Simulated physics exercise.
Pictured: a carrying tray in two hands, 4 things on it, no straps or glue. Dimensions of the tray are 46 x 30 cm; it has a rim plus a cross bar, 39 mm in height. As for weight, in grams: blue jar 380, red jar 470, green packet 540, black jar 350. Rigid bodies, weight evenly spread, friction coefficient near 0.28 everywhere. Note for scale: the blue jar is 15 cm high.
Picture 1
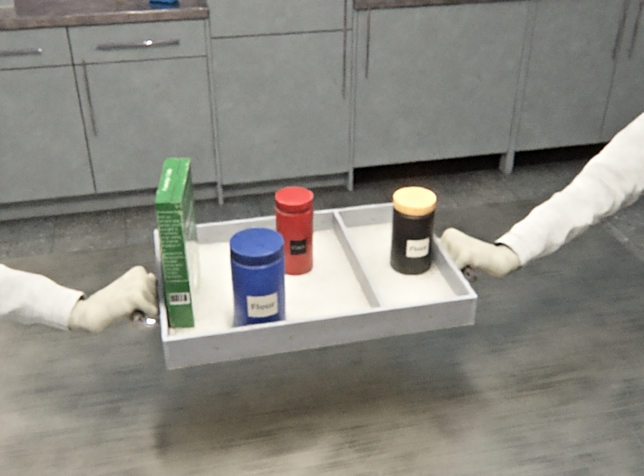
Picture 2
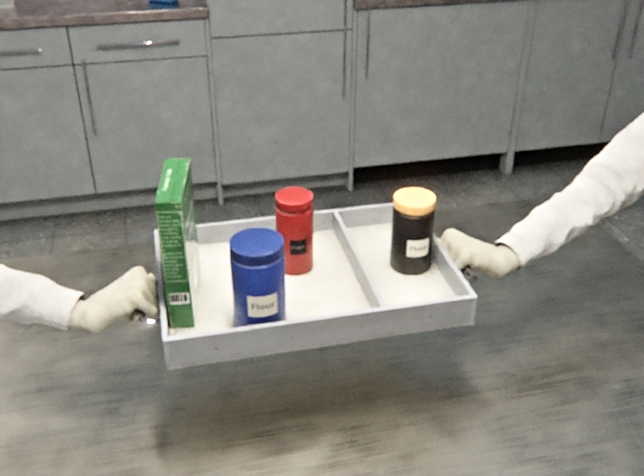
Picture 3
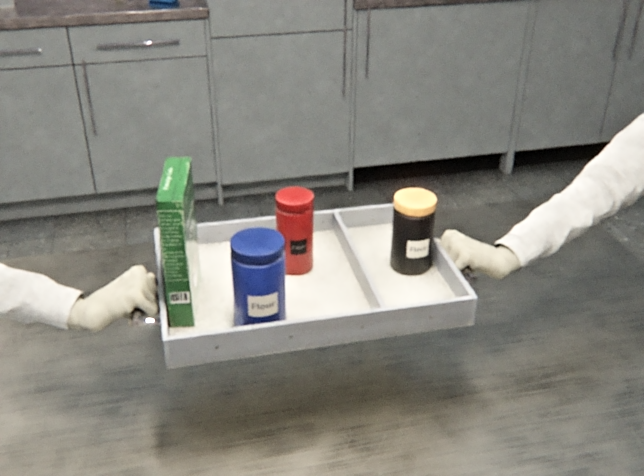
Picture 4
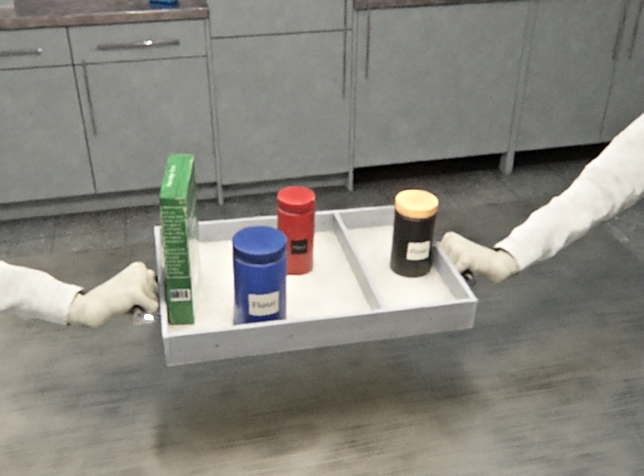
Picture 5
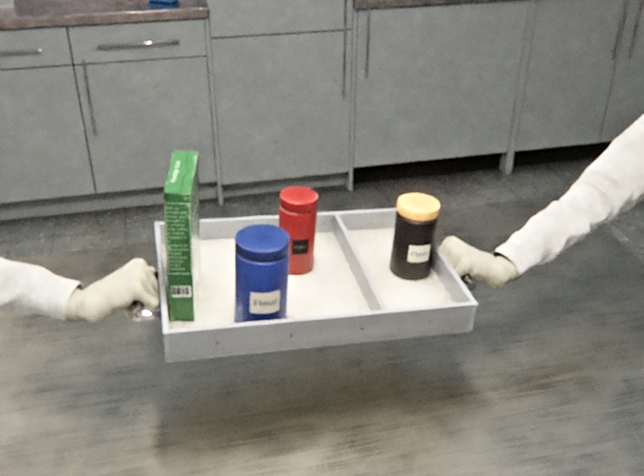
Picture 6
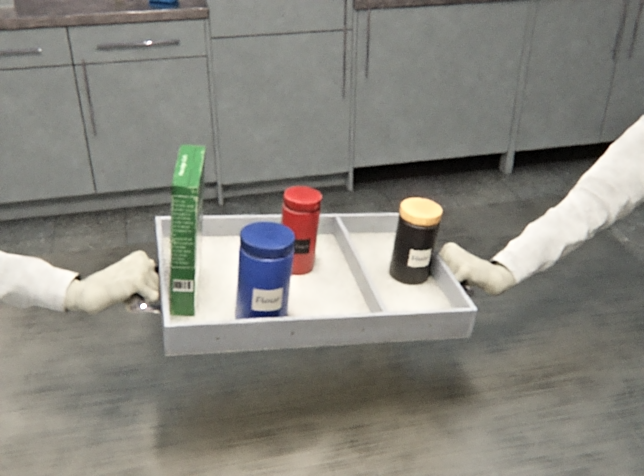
In a kitchen, two gloved hands hold a loaded tray and tilt it slightly rightward.
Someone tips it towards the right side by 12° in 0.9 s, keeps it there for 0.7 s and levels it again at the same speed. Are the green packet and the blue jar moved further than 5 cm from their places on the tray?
Answer: Green packet - yes; blue jar - yes.
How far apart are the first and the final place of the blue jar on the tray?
I'd put it at about 14 centimetres.
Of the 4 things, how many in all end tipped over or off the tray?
Altogether, 1.
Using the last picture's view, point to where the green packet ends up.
It stops at about (250, 287).
Then, 0.70 s after the last picture, tray at 12°, right edge down; green packet tipped 35° from how it sat near (240, 231); blue jar tipped 5° from how it sat near (292, 275).
Then, 1.00 s after the last picture, tray at 12°, right edge down; green packet on its side near (256, 272); blue jar tipped 8° from how it sat near (362, 279).
At rest, tipped over on the tray, green packet; not toppled but over 5 cm from the start, blue jar; the other 2 in place, give or take 5 cm. In the last view, green packet near (250, 287), blue jar near (349, 276).
